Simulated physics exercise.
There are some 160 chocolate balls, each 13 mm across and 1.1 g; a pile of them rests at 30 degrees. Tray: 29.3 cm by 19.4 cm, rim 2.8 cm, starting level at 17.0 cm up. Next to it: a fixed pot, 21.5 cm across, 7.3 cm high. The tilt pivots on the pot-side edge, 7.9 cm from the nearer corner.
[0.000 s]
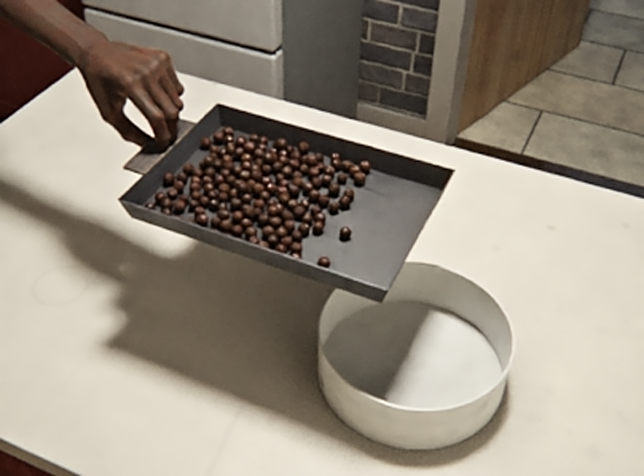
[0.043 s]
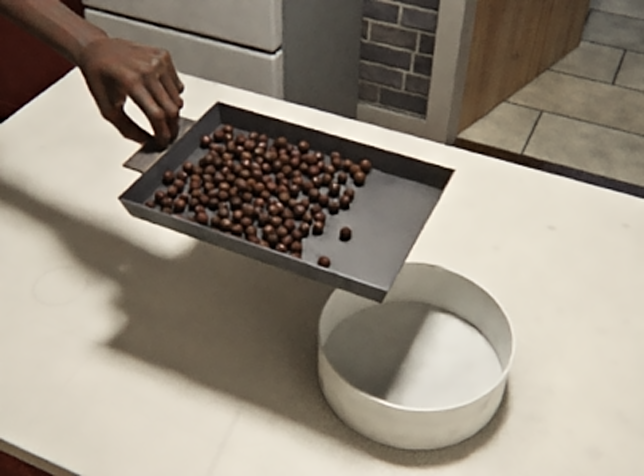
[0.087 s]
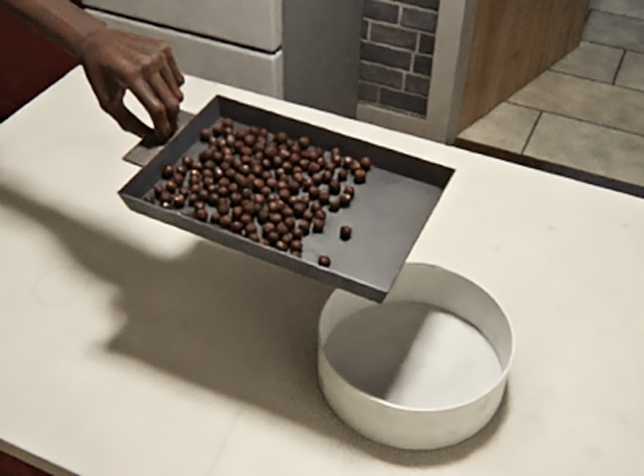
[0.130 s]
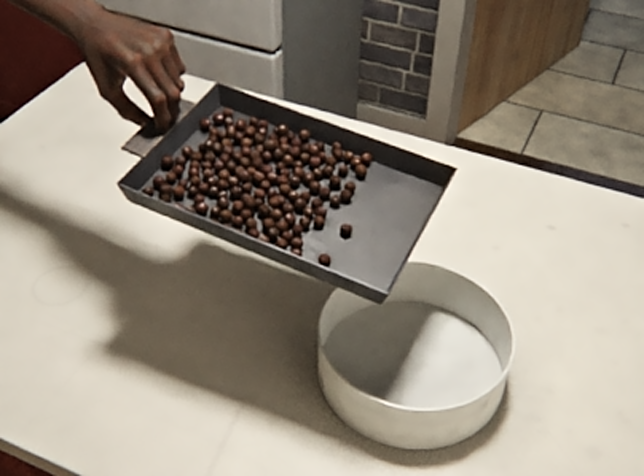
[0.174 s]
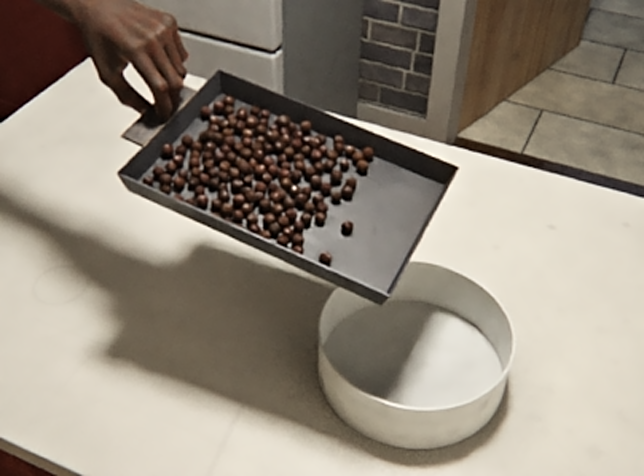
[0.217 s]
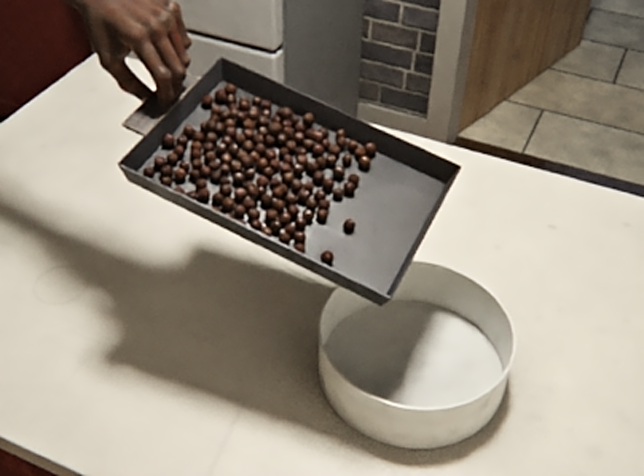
On a pale kitchen counter, a hand slightly tilts a dark tray of brown balls.
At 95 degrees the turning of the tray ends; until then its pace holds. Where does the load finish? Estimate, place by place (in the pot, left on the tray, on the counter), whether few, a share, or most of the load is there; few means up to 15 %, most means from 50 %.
My estimate: Pot: Most, tray: Few, counter: Few.
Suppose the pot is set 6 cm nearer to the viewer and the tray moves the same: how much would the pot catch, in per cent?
About 95 %.
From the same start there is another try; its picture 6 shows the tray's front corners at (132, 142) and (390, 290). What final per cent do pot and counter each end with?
Pot: 80, counter: 20.
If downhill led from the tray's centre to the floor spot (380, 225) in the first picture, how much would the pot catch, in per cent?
Some 70 per cent.
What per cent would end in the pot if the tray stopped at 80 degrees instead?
Pot share: About 90 per cent.
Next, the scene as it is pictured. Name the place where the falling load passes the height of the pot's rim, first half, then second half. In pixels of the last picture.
At about (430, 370), then at (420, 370).
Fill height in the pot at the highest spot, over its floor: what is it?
I'd say near 3.0 centimetres.
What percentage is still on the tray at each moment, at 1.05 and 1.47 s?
In order, near 80 and near 5.
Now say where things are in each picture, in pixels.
In the first frame, tray tilt 0 degrees, front corners at (128, 197) and (383, 282); middle of the pieces at (259, 190); pot at (416, 329).
In the second frame, tray tilt 1 degrees, front corners at (128, 196) and (383, 283); middle of the pieces at (259, 188).
In the third frame, tray tilt 2 degrees, front corners at (127, 190) and (384, 284); middle of the pieces at (259, 185).
In the fourth frame, tray tilt 6 degrees, front corners at (126, 182) and (385, 286), lowest corner right front; middle of the pieces at (259, 178).
In the fifth frame, tray tilt 9 degrees, front corners at (127, 172) and (386, 287), lowest corner right front; middle of the pieces at (260, 171).
In the sixth frame, tray tilt 12 degrees, front corners at (128, 162) and (387, 289), lowest corner right front; middle of the pieces at (262, 164); pot at (417, 328). Its pace works out near 80 degrees a second.
After 0.72 s, tilt 52 degrees; the tray holds 100 %, the pot 0 %.
After 1.05 s, tilt 78 degrees; the tray holds 80 %, the pot 15 %.
After 1.47 s, tilt 95 degrees; the tray holds 5 %, the pot 85 %.
At rest (2.3 s), pot 95 %, tray 0 %, counter 5 %.
